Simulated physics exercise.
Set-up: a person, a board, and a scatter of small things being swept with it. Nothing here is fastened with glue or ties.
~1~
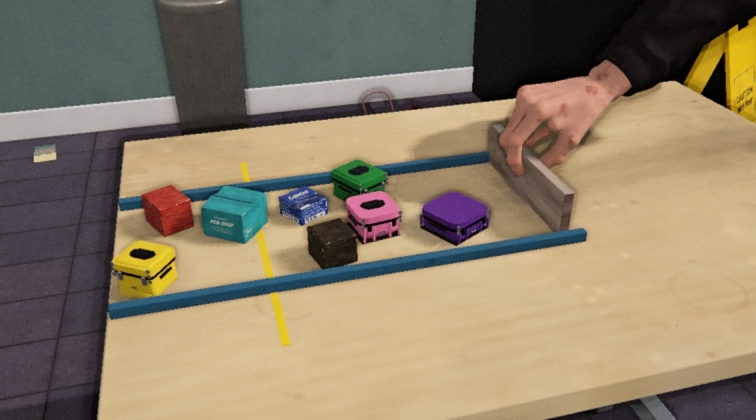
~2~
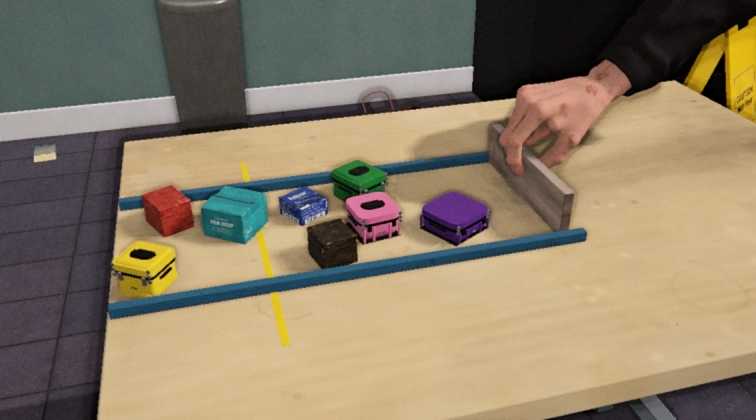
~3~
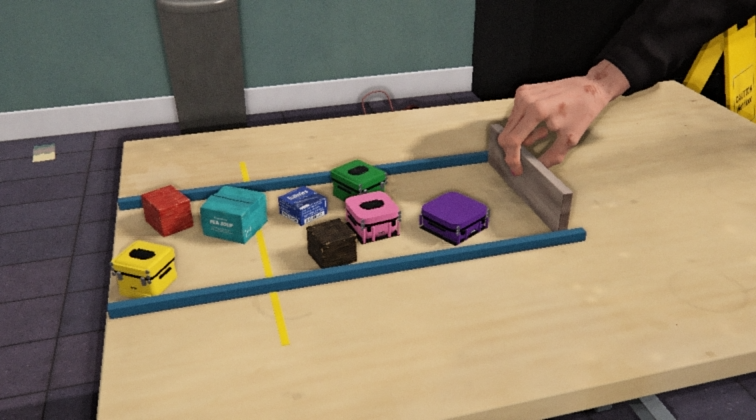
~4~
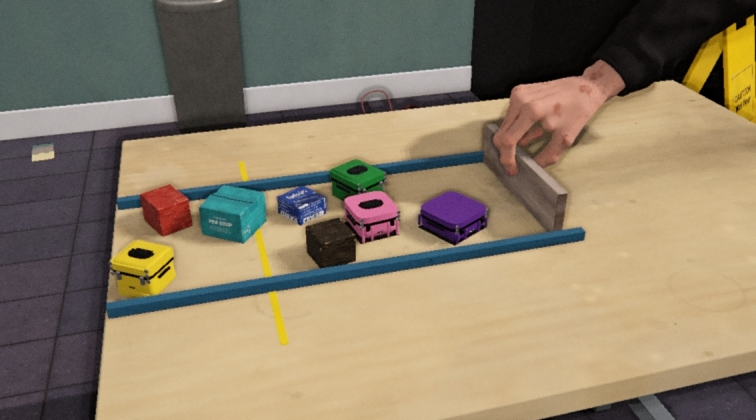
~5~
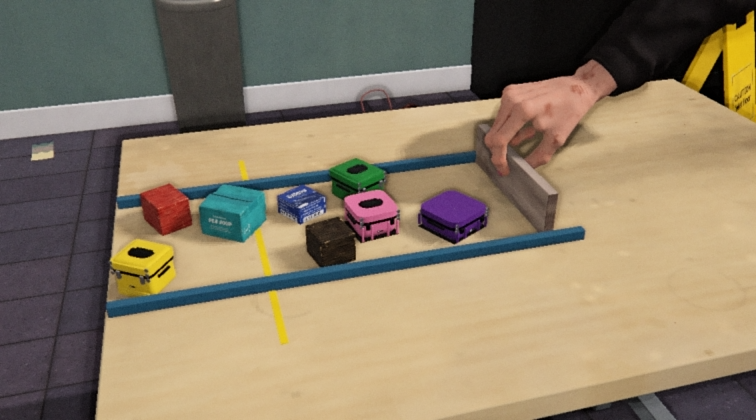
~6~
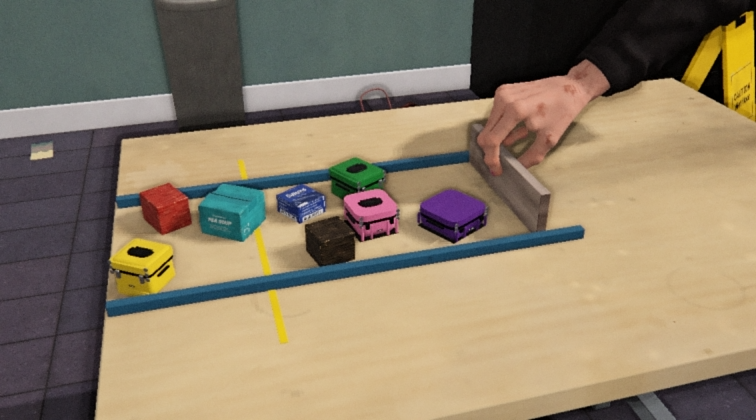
On a pale wooden tabletop in a room with dark floor tiles and a green wall, seen from above at an angle, two blue rails form a lane crossed by yellow tape. Yellow, red, turquoise, blue, black, green, pink and purple cases and blocks sit from left to right. A hand slides an upright board slightly left while the objects stay put and the view barely shifts.
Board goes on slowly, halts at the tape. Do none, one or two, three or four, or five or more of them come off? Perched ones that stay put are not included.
Turns out not one gets shoved off the end.
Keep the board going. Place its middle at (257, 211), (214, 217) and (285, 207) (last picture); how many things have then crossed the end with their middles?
0, 1 and 0.
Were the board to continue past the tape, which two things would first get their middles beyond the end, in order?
In order: The turquoise box, the pink case.
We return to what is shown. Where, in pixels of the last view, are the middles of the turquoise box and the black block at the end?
The first comes to rest at (152, 223), and the second at (247, 263).
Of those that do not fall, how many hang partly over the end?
That adds up to 0.
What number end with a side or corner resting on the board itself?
That comes to 3.
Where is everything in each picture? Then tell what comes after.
In the first frame, yellow case (146, 270); red block (168, 211); turquoise box (235, 214); board (527, 176); tape (260, 235).
In the second frame, red block (168, 211); black block (332, 244).
In the third frame, turquoise box (234, 214); green case (358, 184).
In the fourth frame, yellow case (145, 270); blue box (302, 205).
In the fifth frame, red block (166, 209); board (513, 176).
In the sixth frame, yellow case (144, 268); red block (166, 208); turquoise box (233, 212); board (505, 176); tape (258, 233).
Early on, none off yet; yellow case at rest near (144, 268); red block at rest near (166, 208); turquoise box at rest near (233, 212).
A while later, none off yet; yellow case at rest near (144, 268); red block at rest near (166, 208); turquoise box moving near (221, 211).
Finally, the number that fall off is zero.
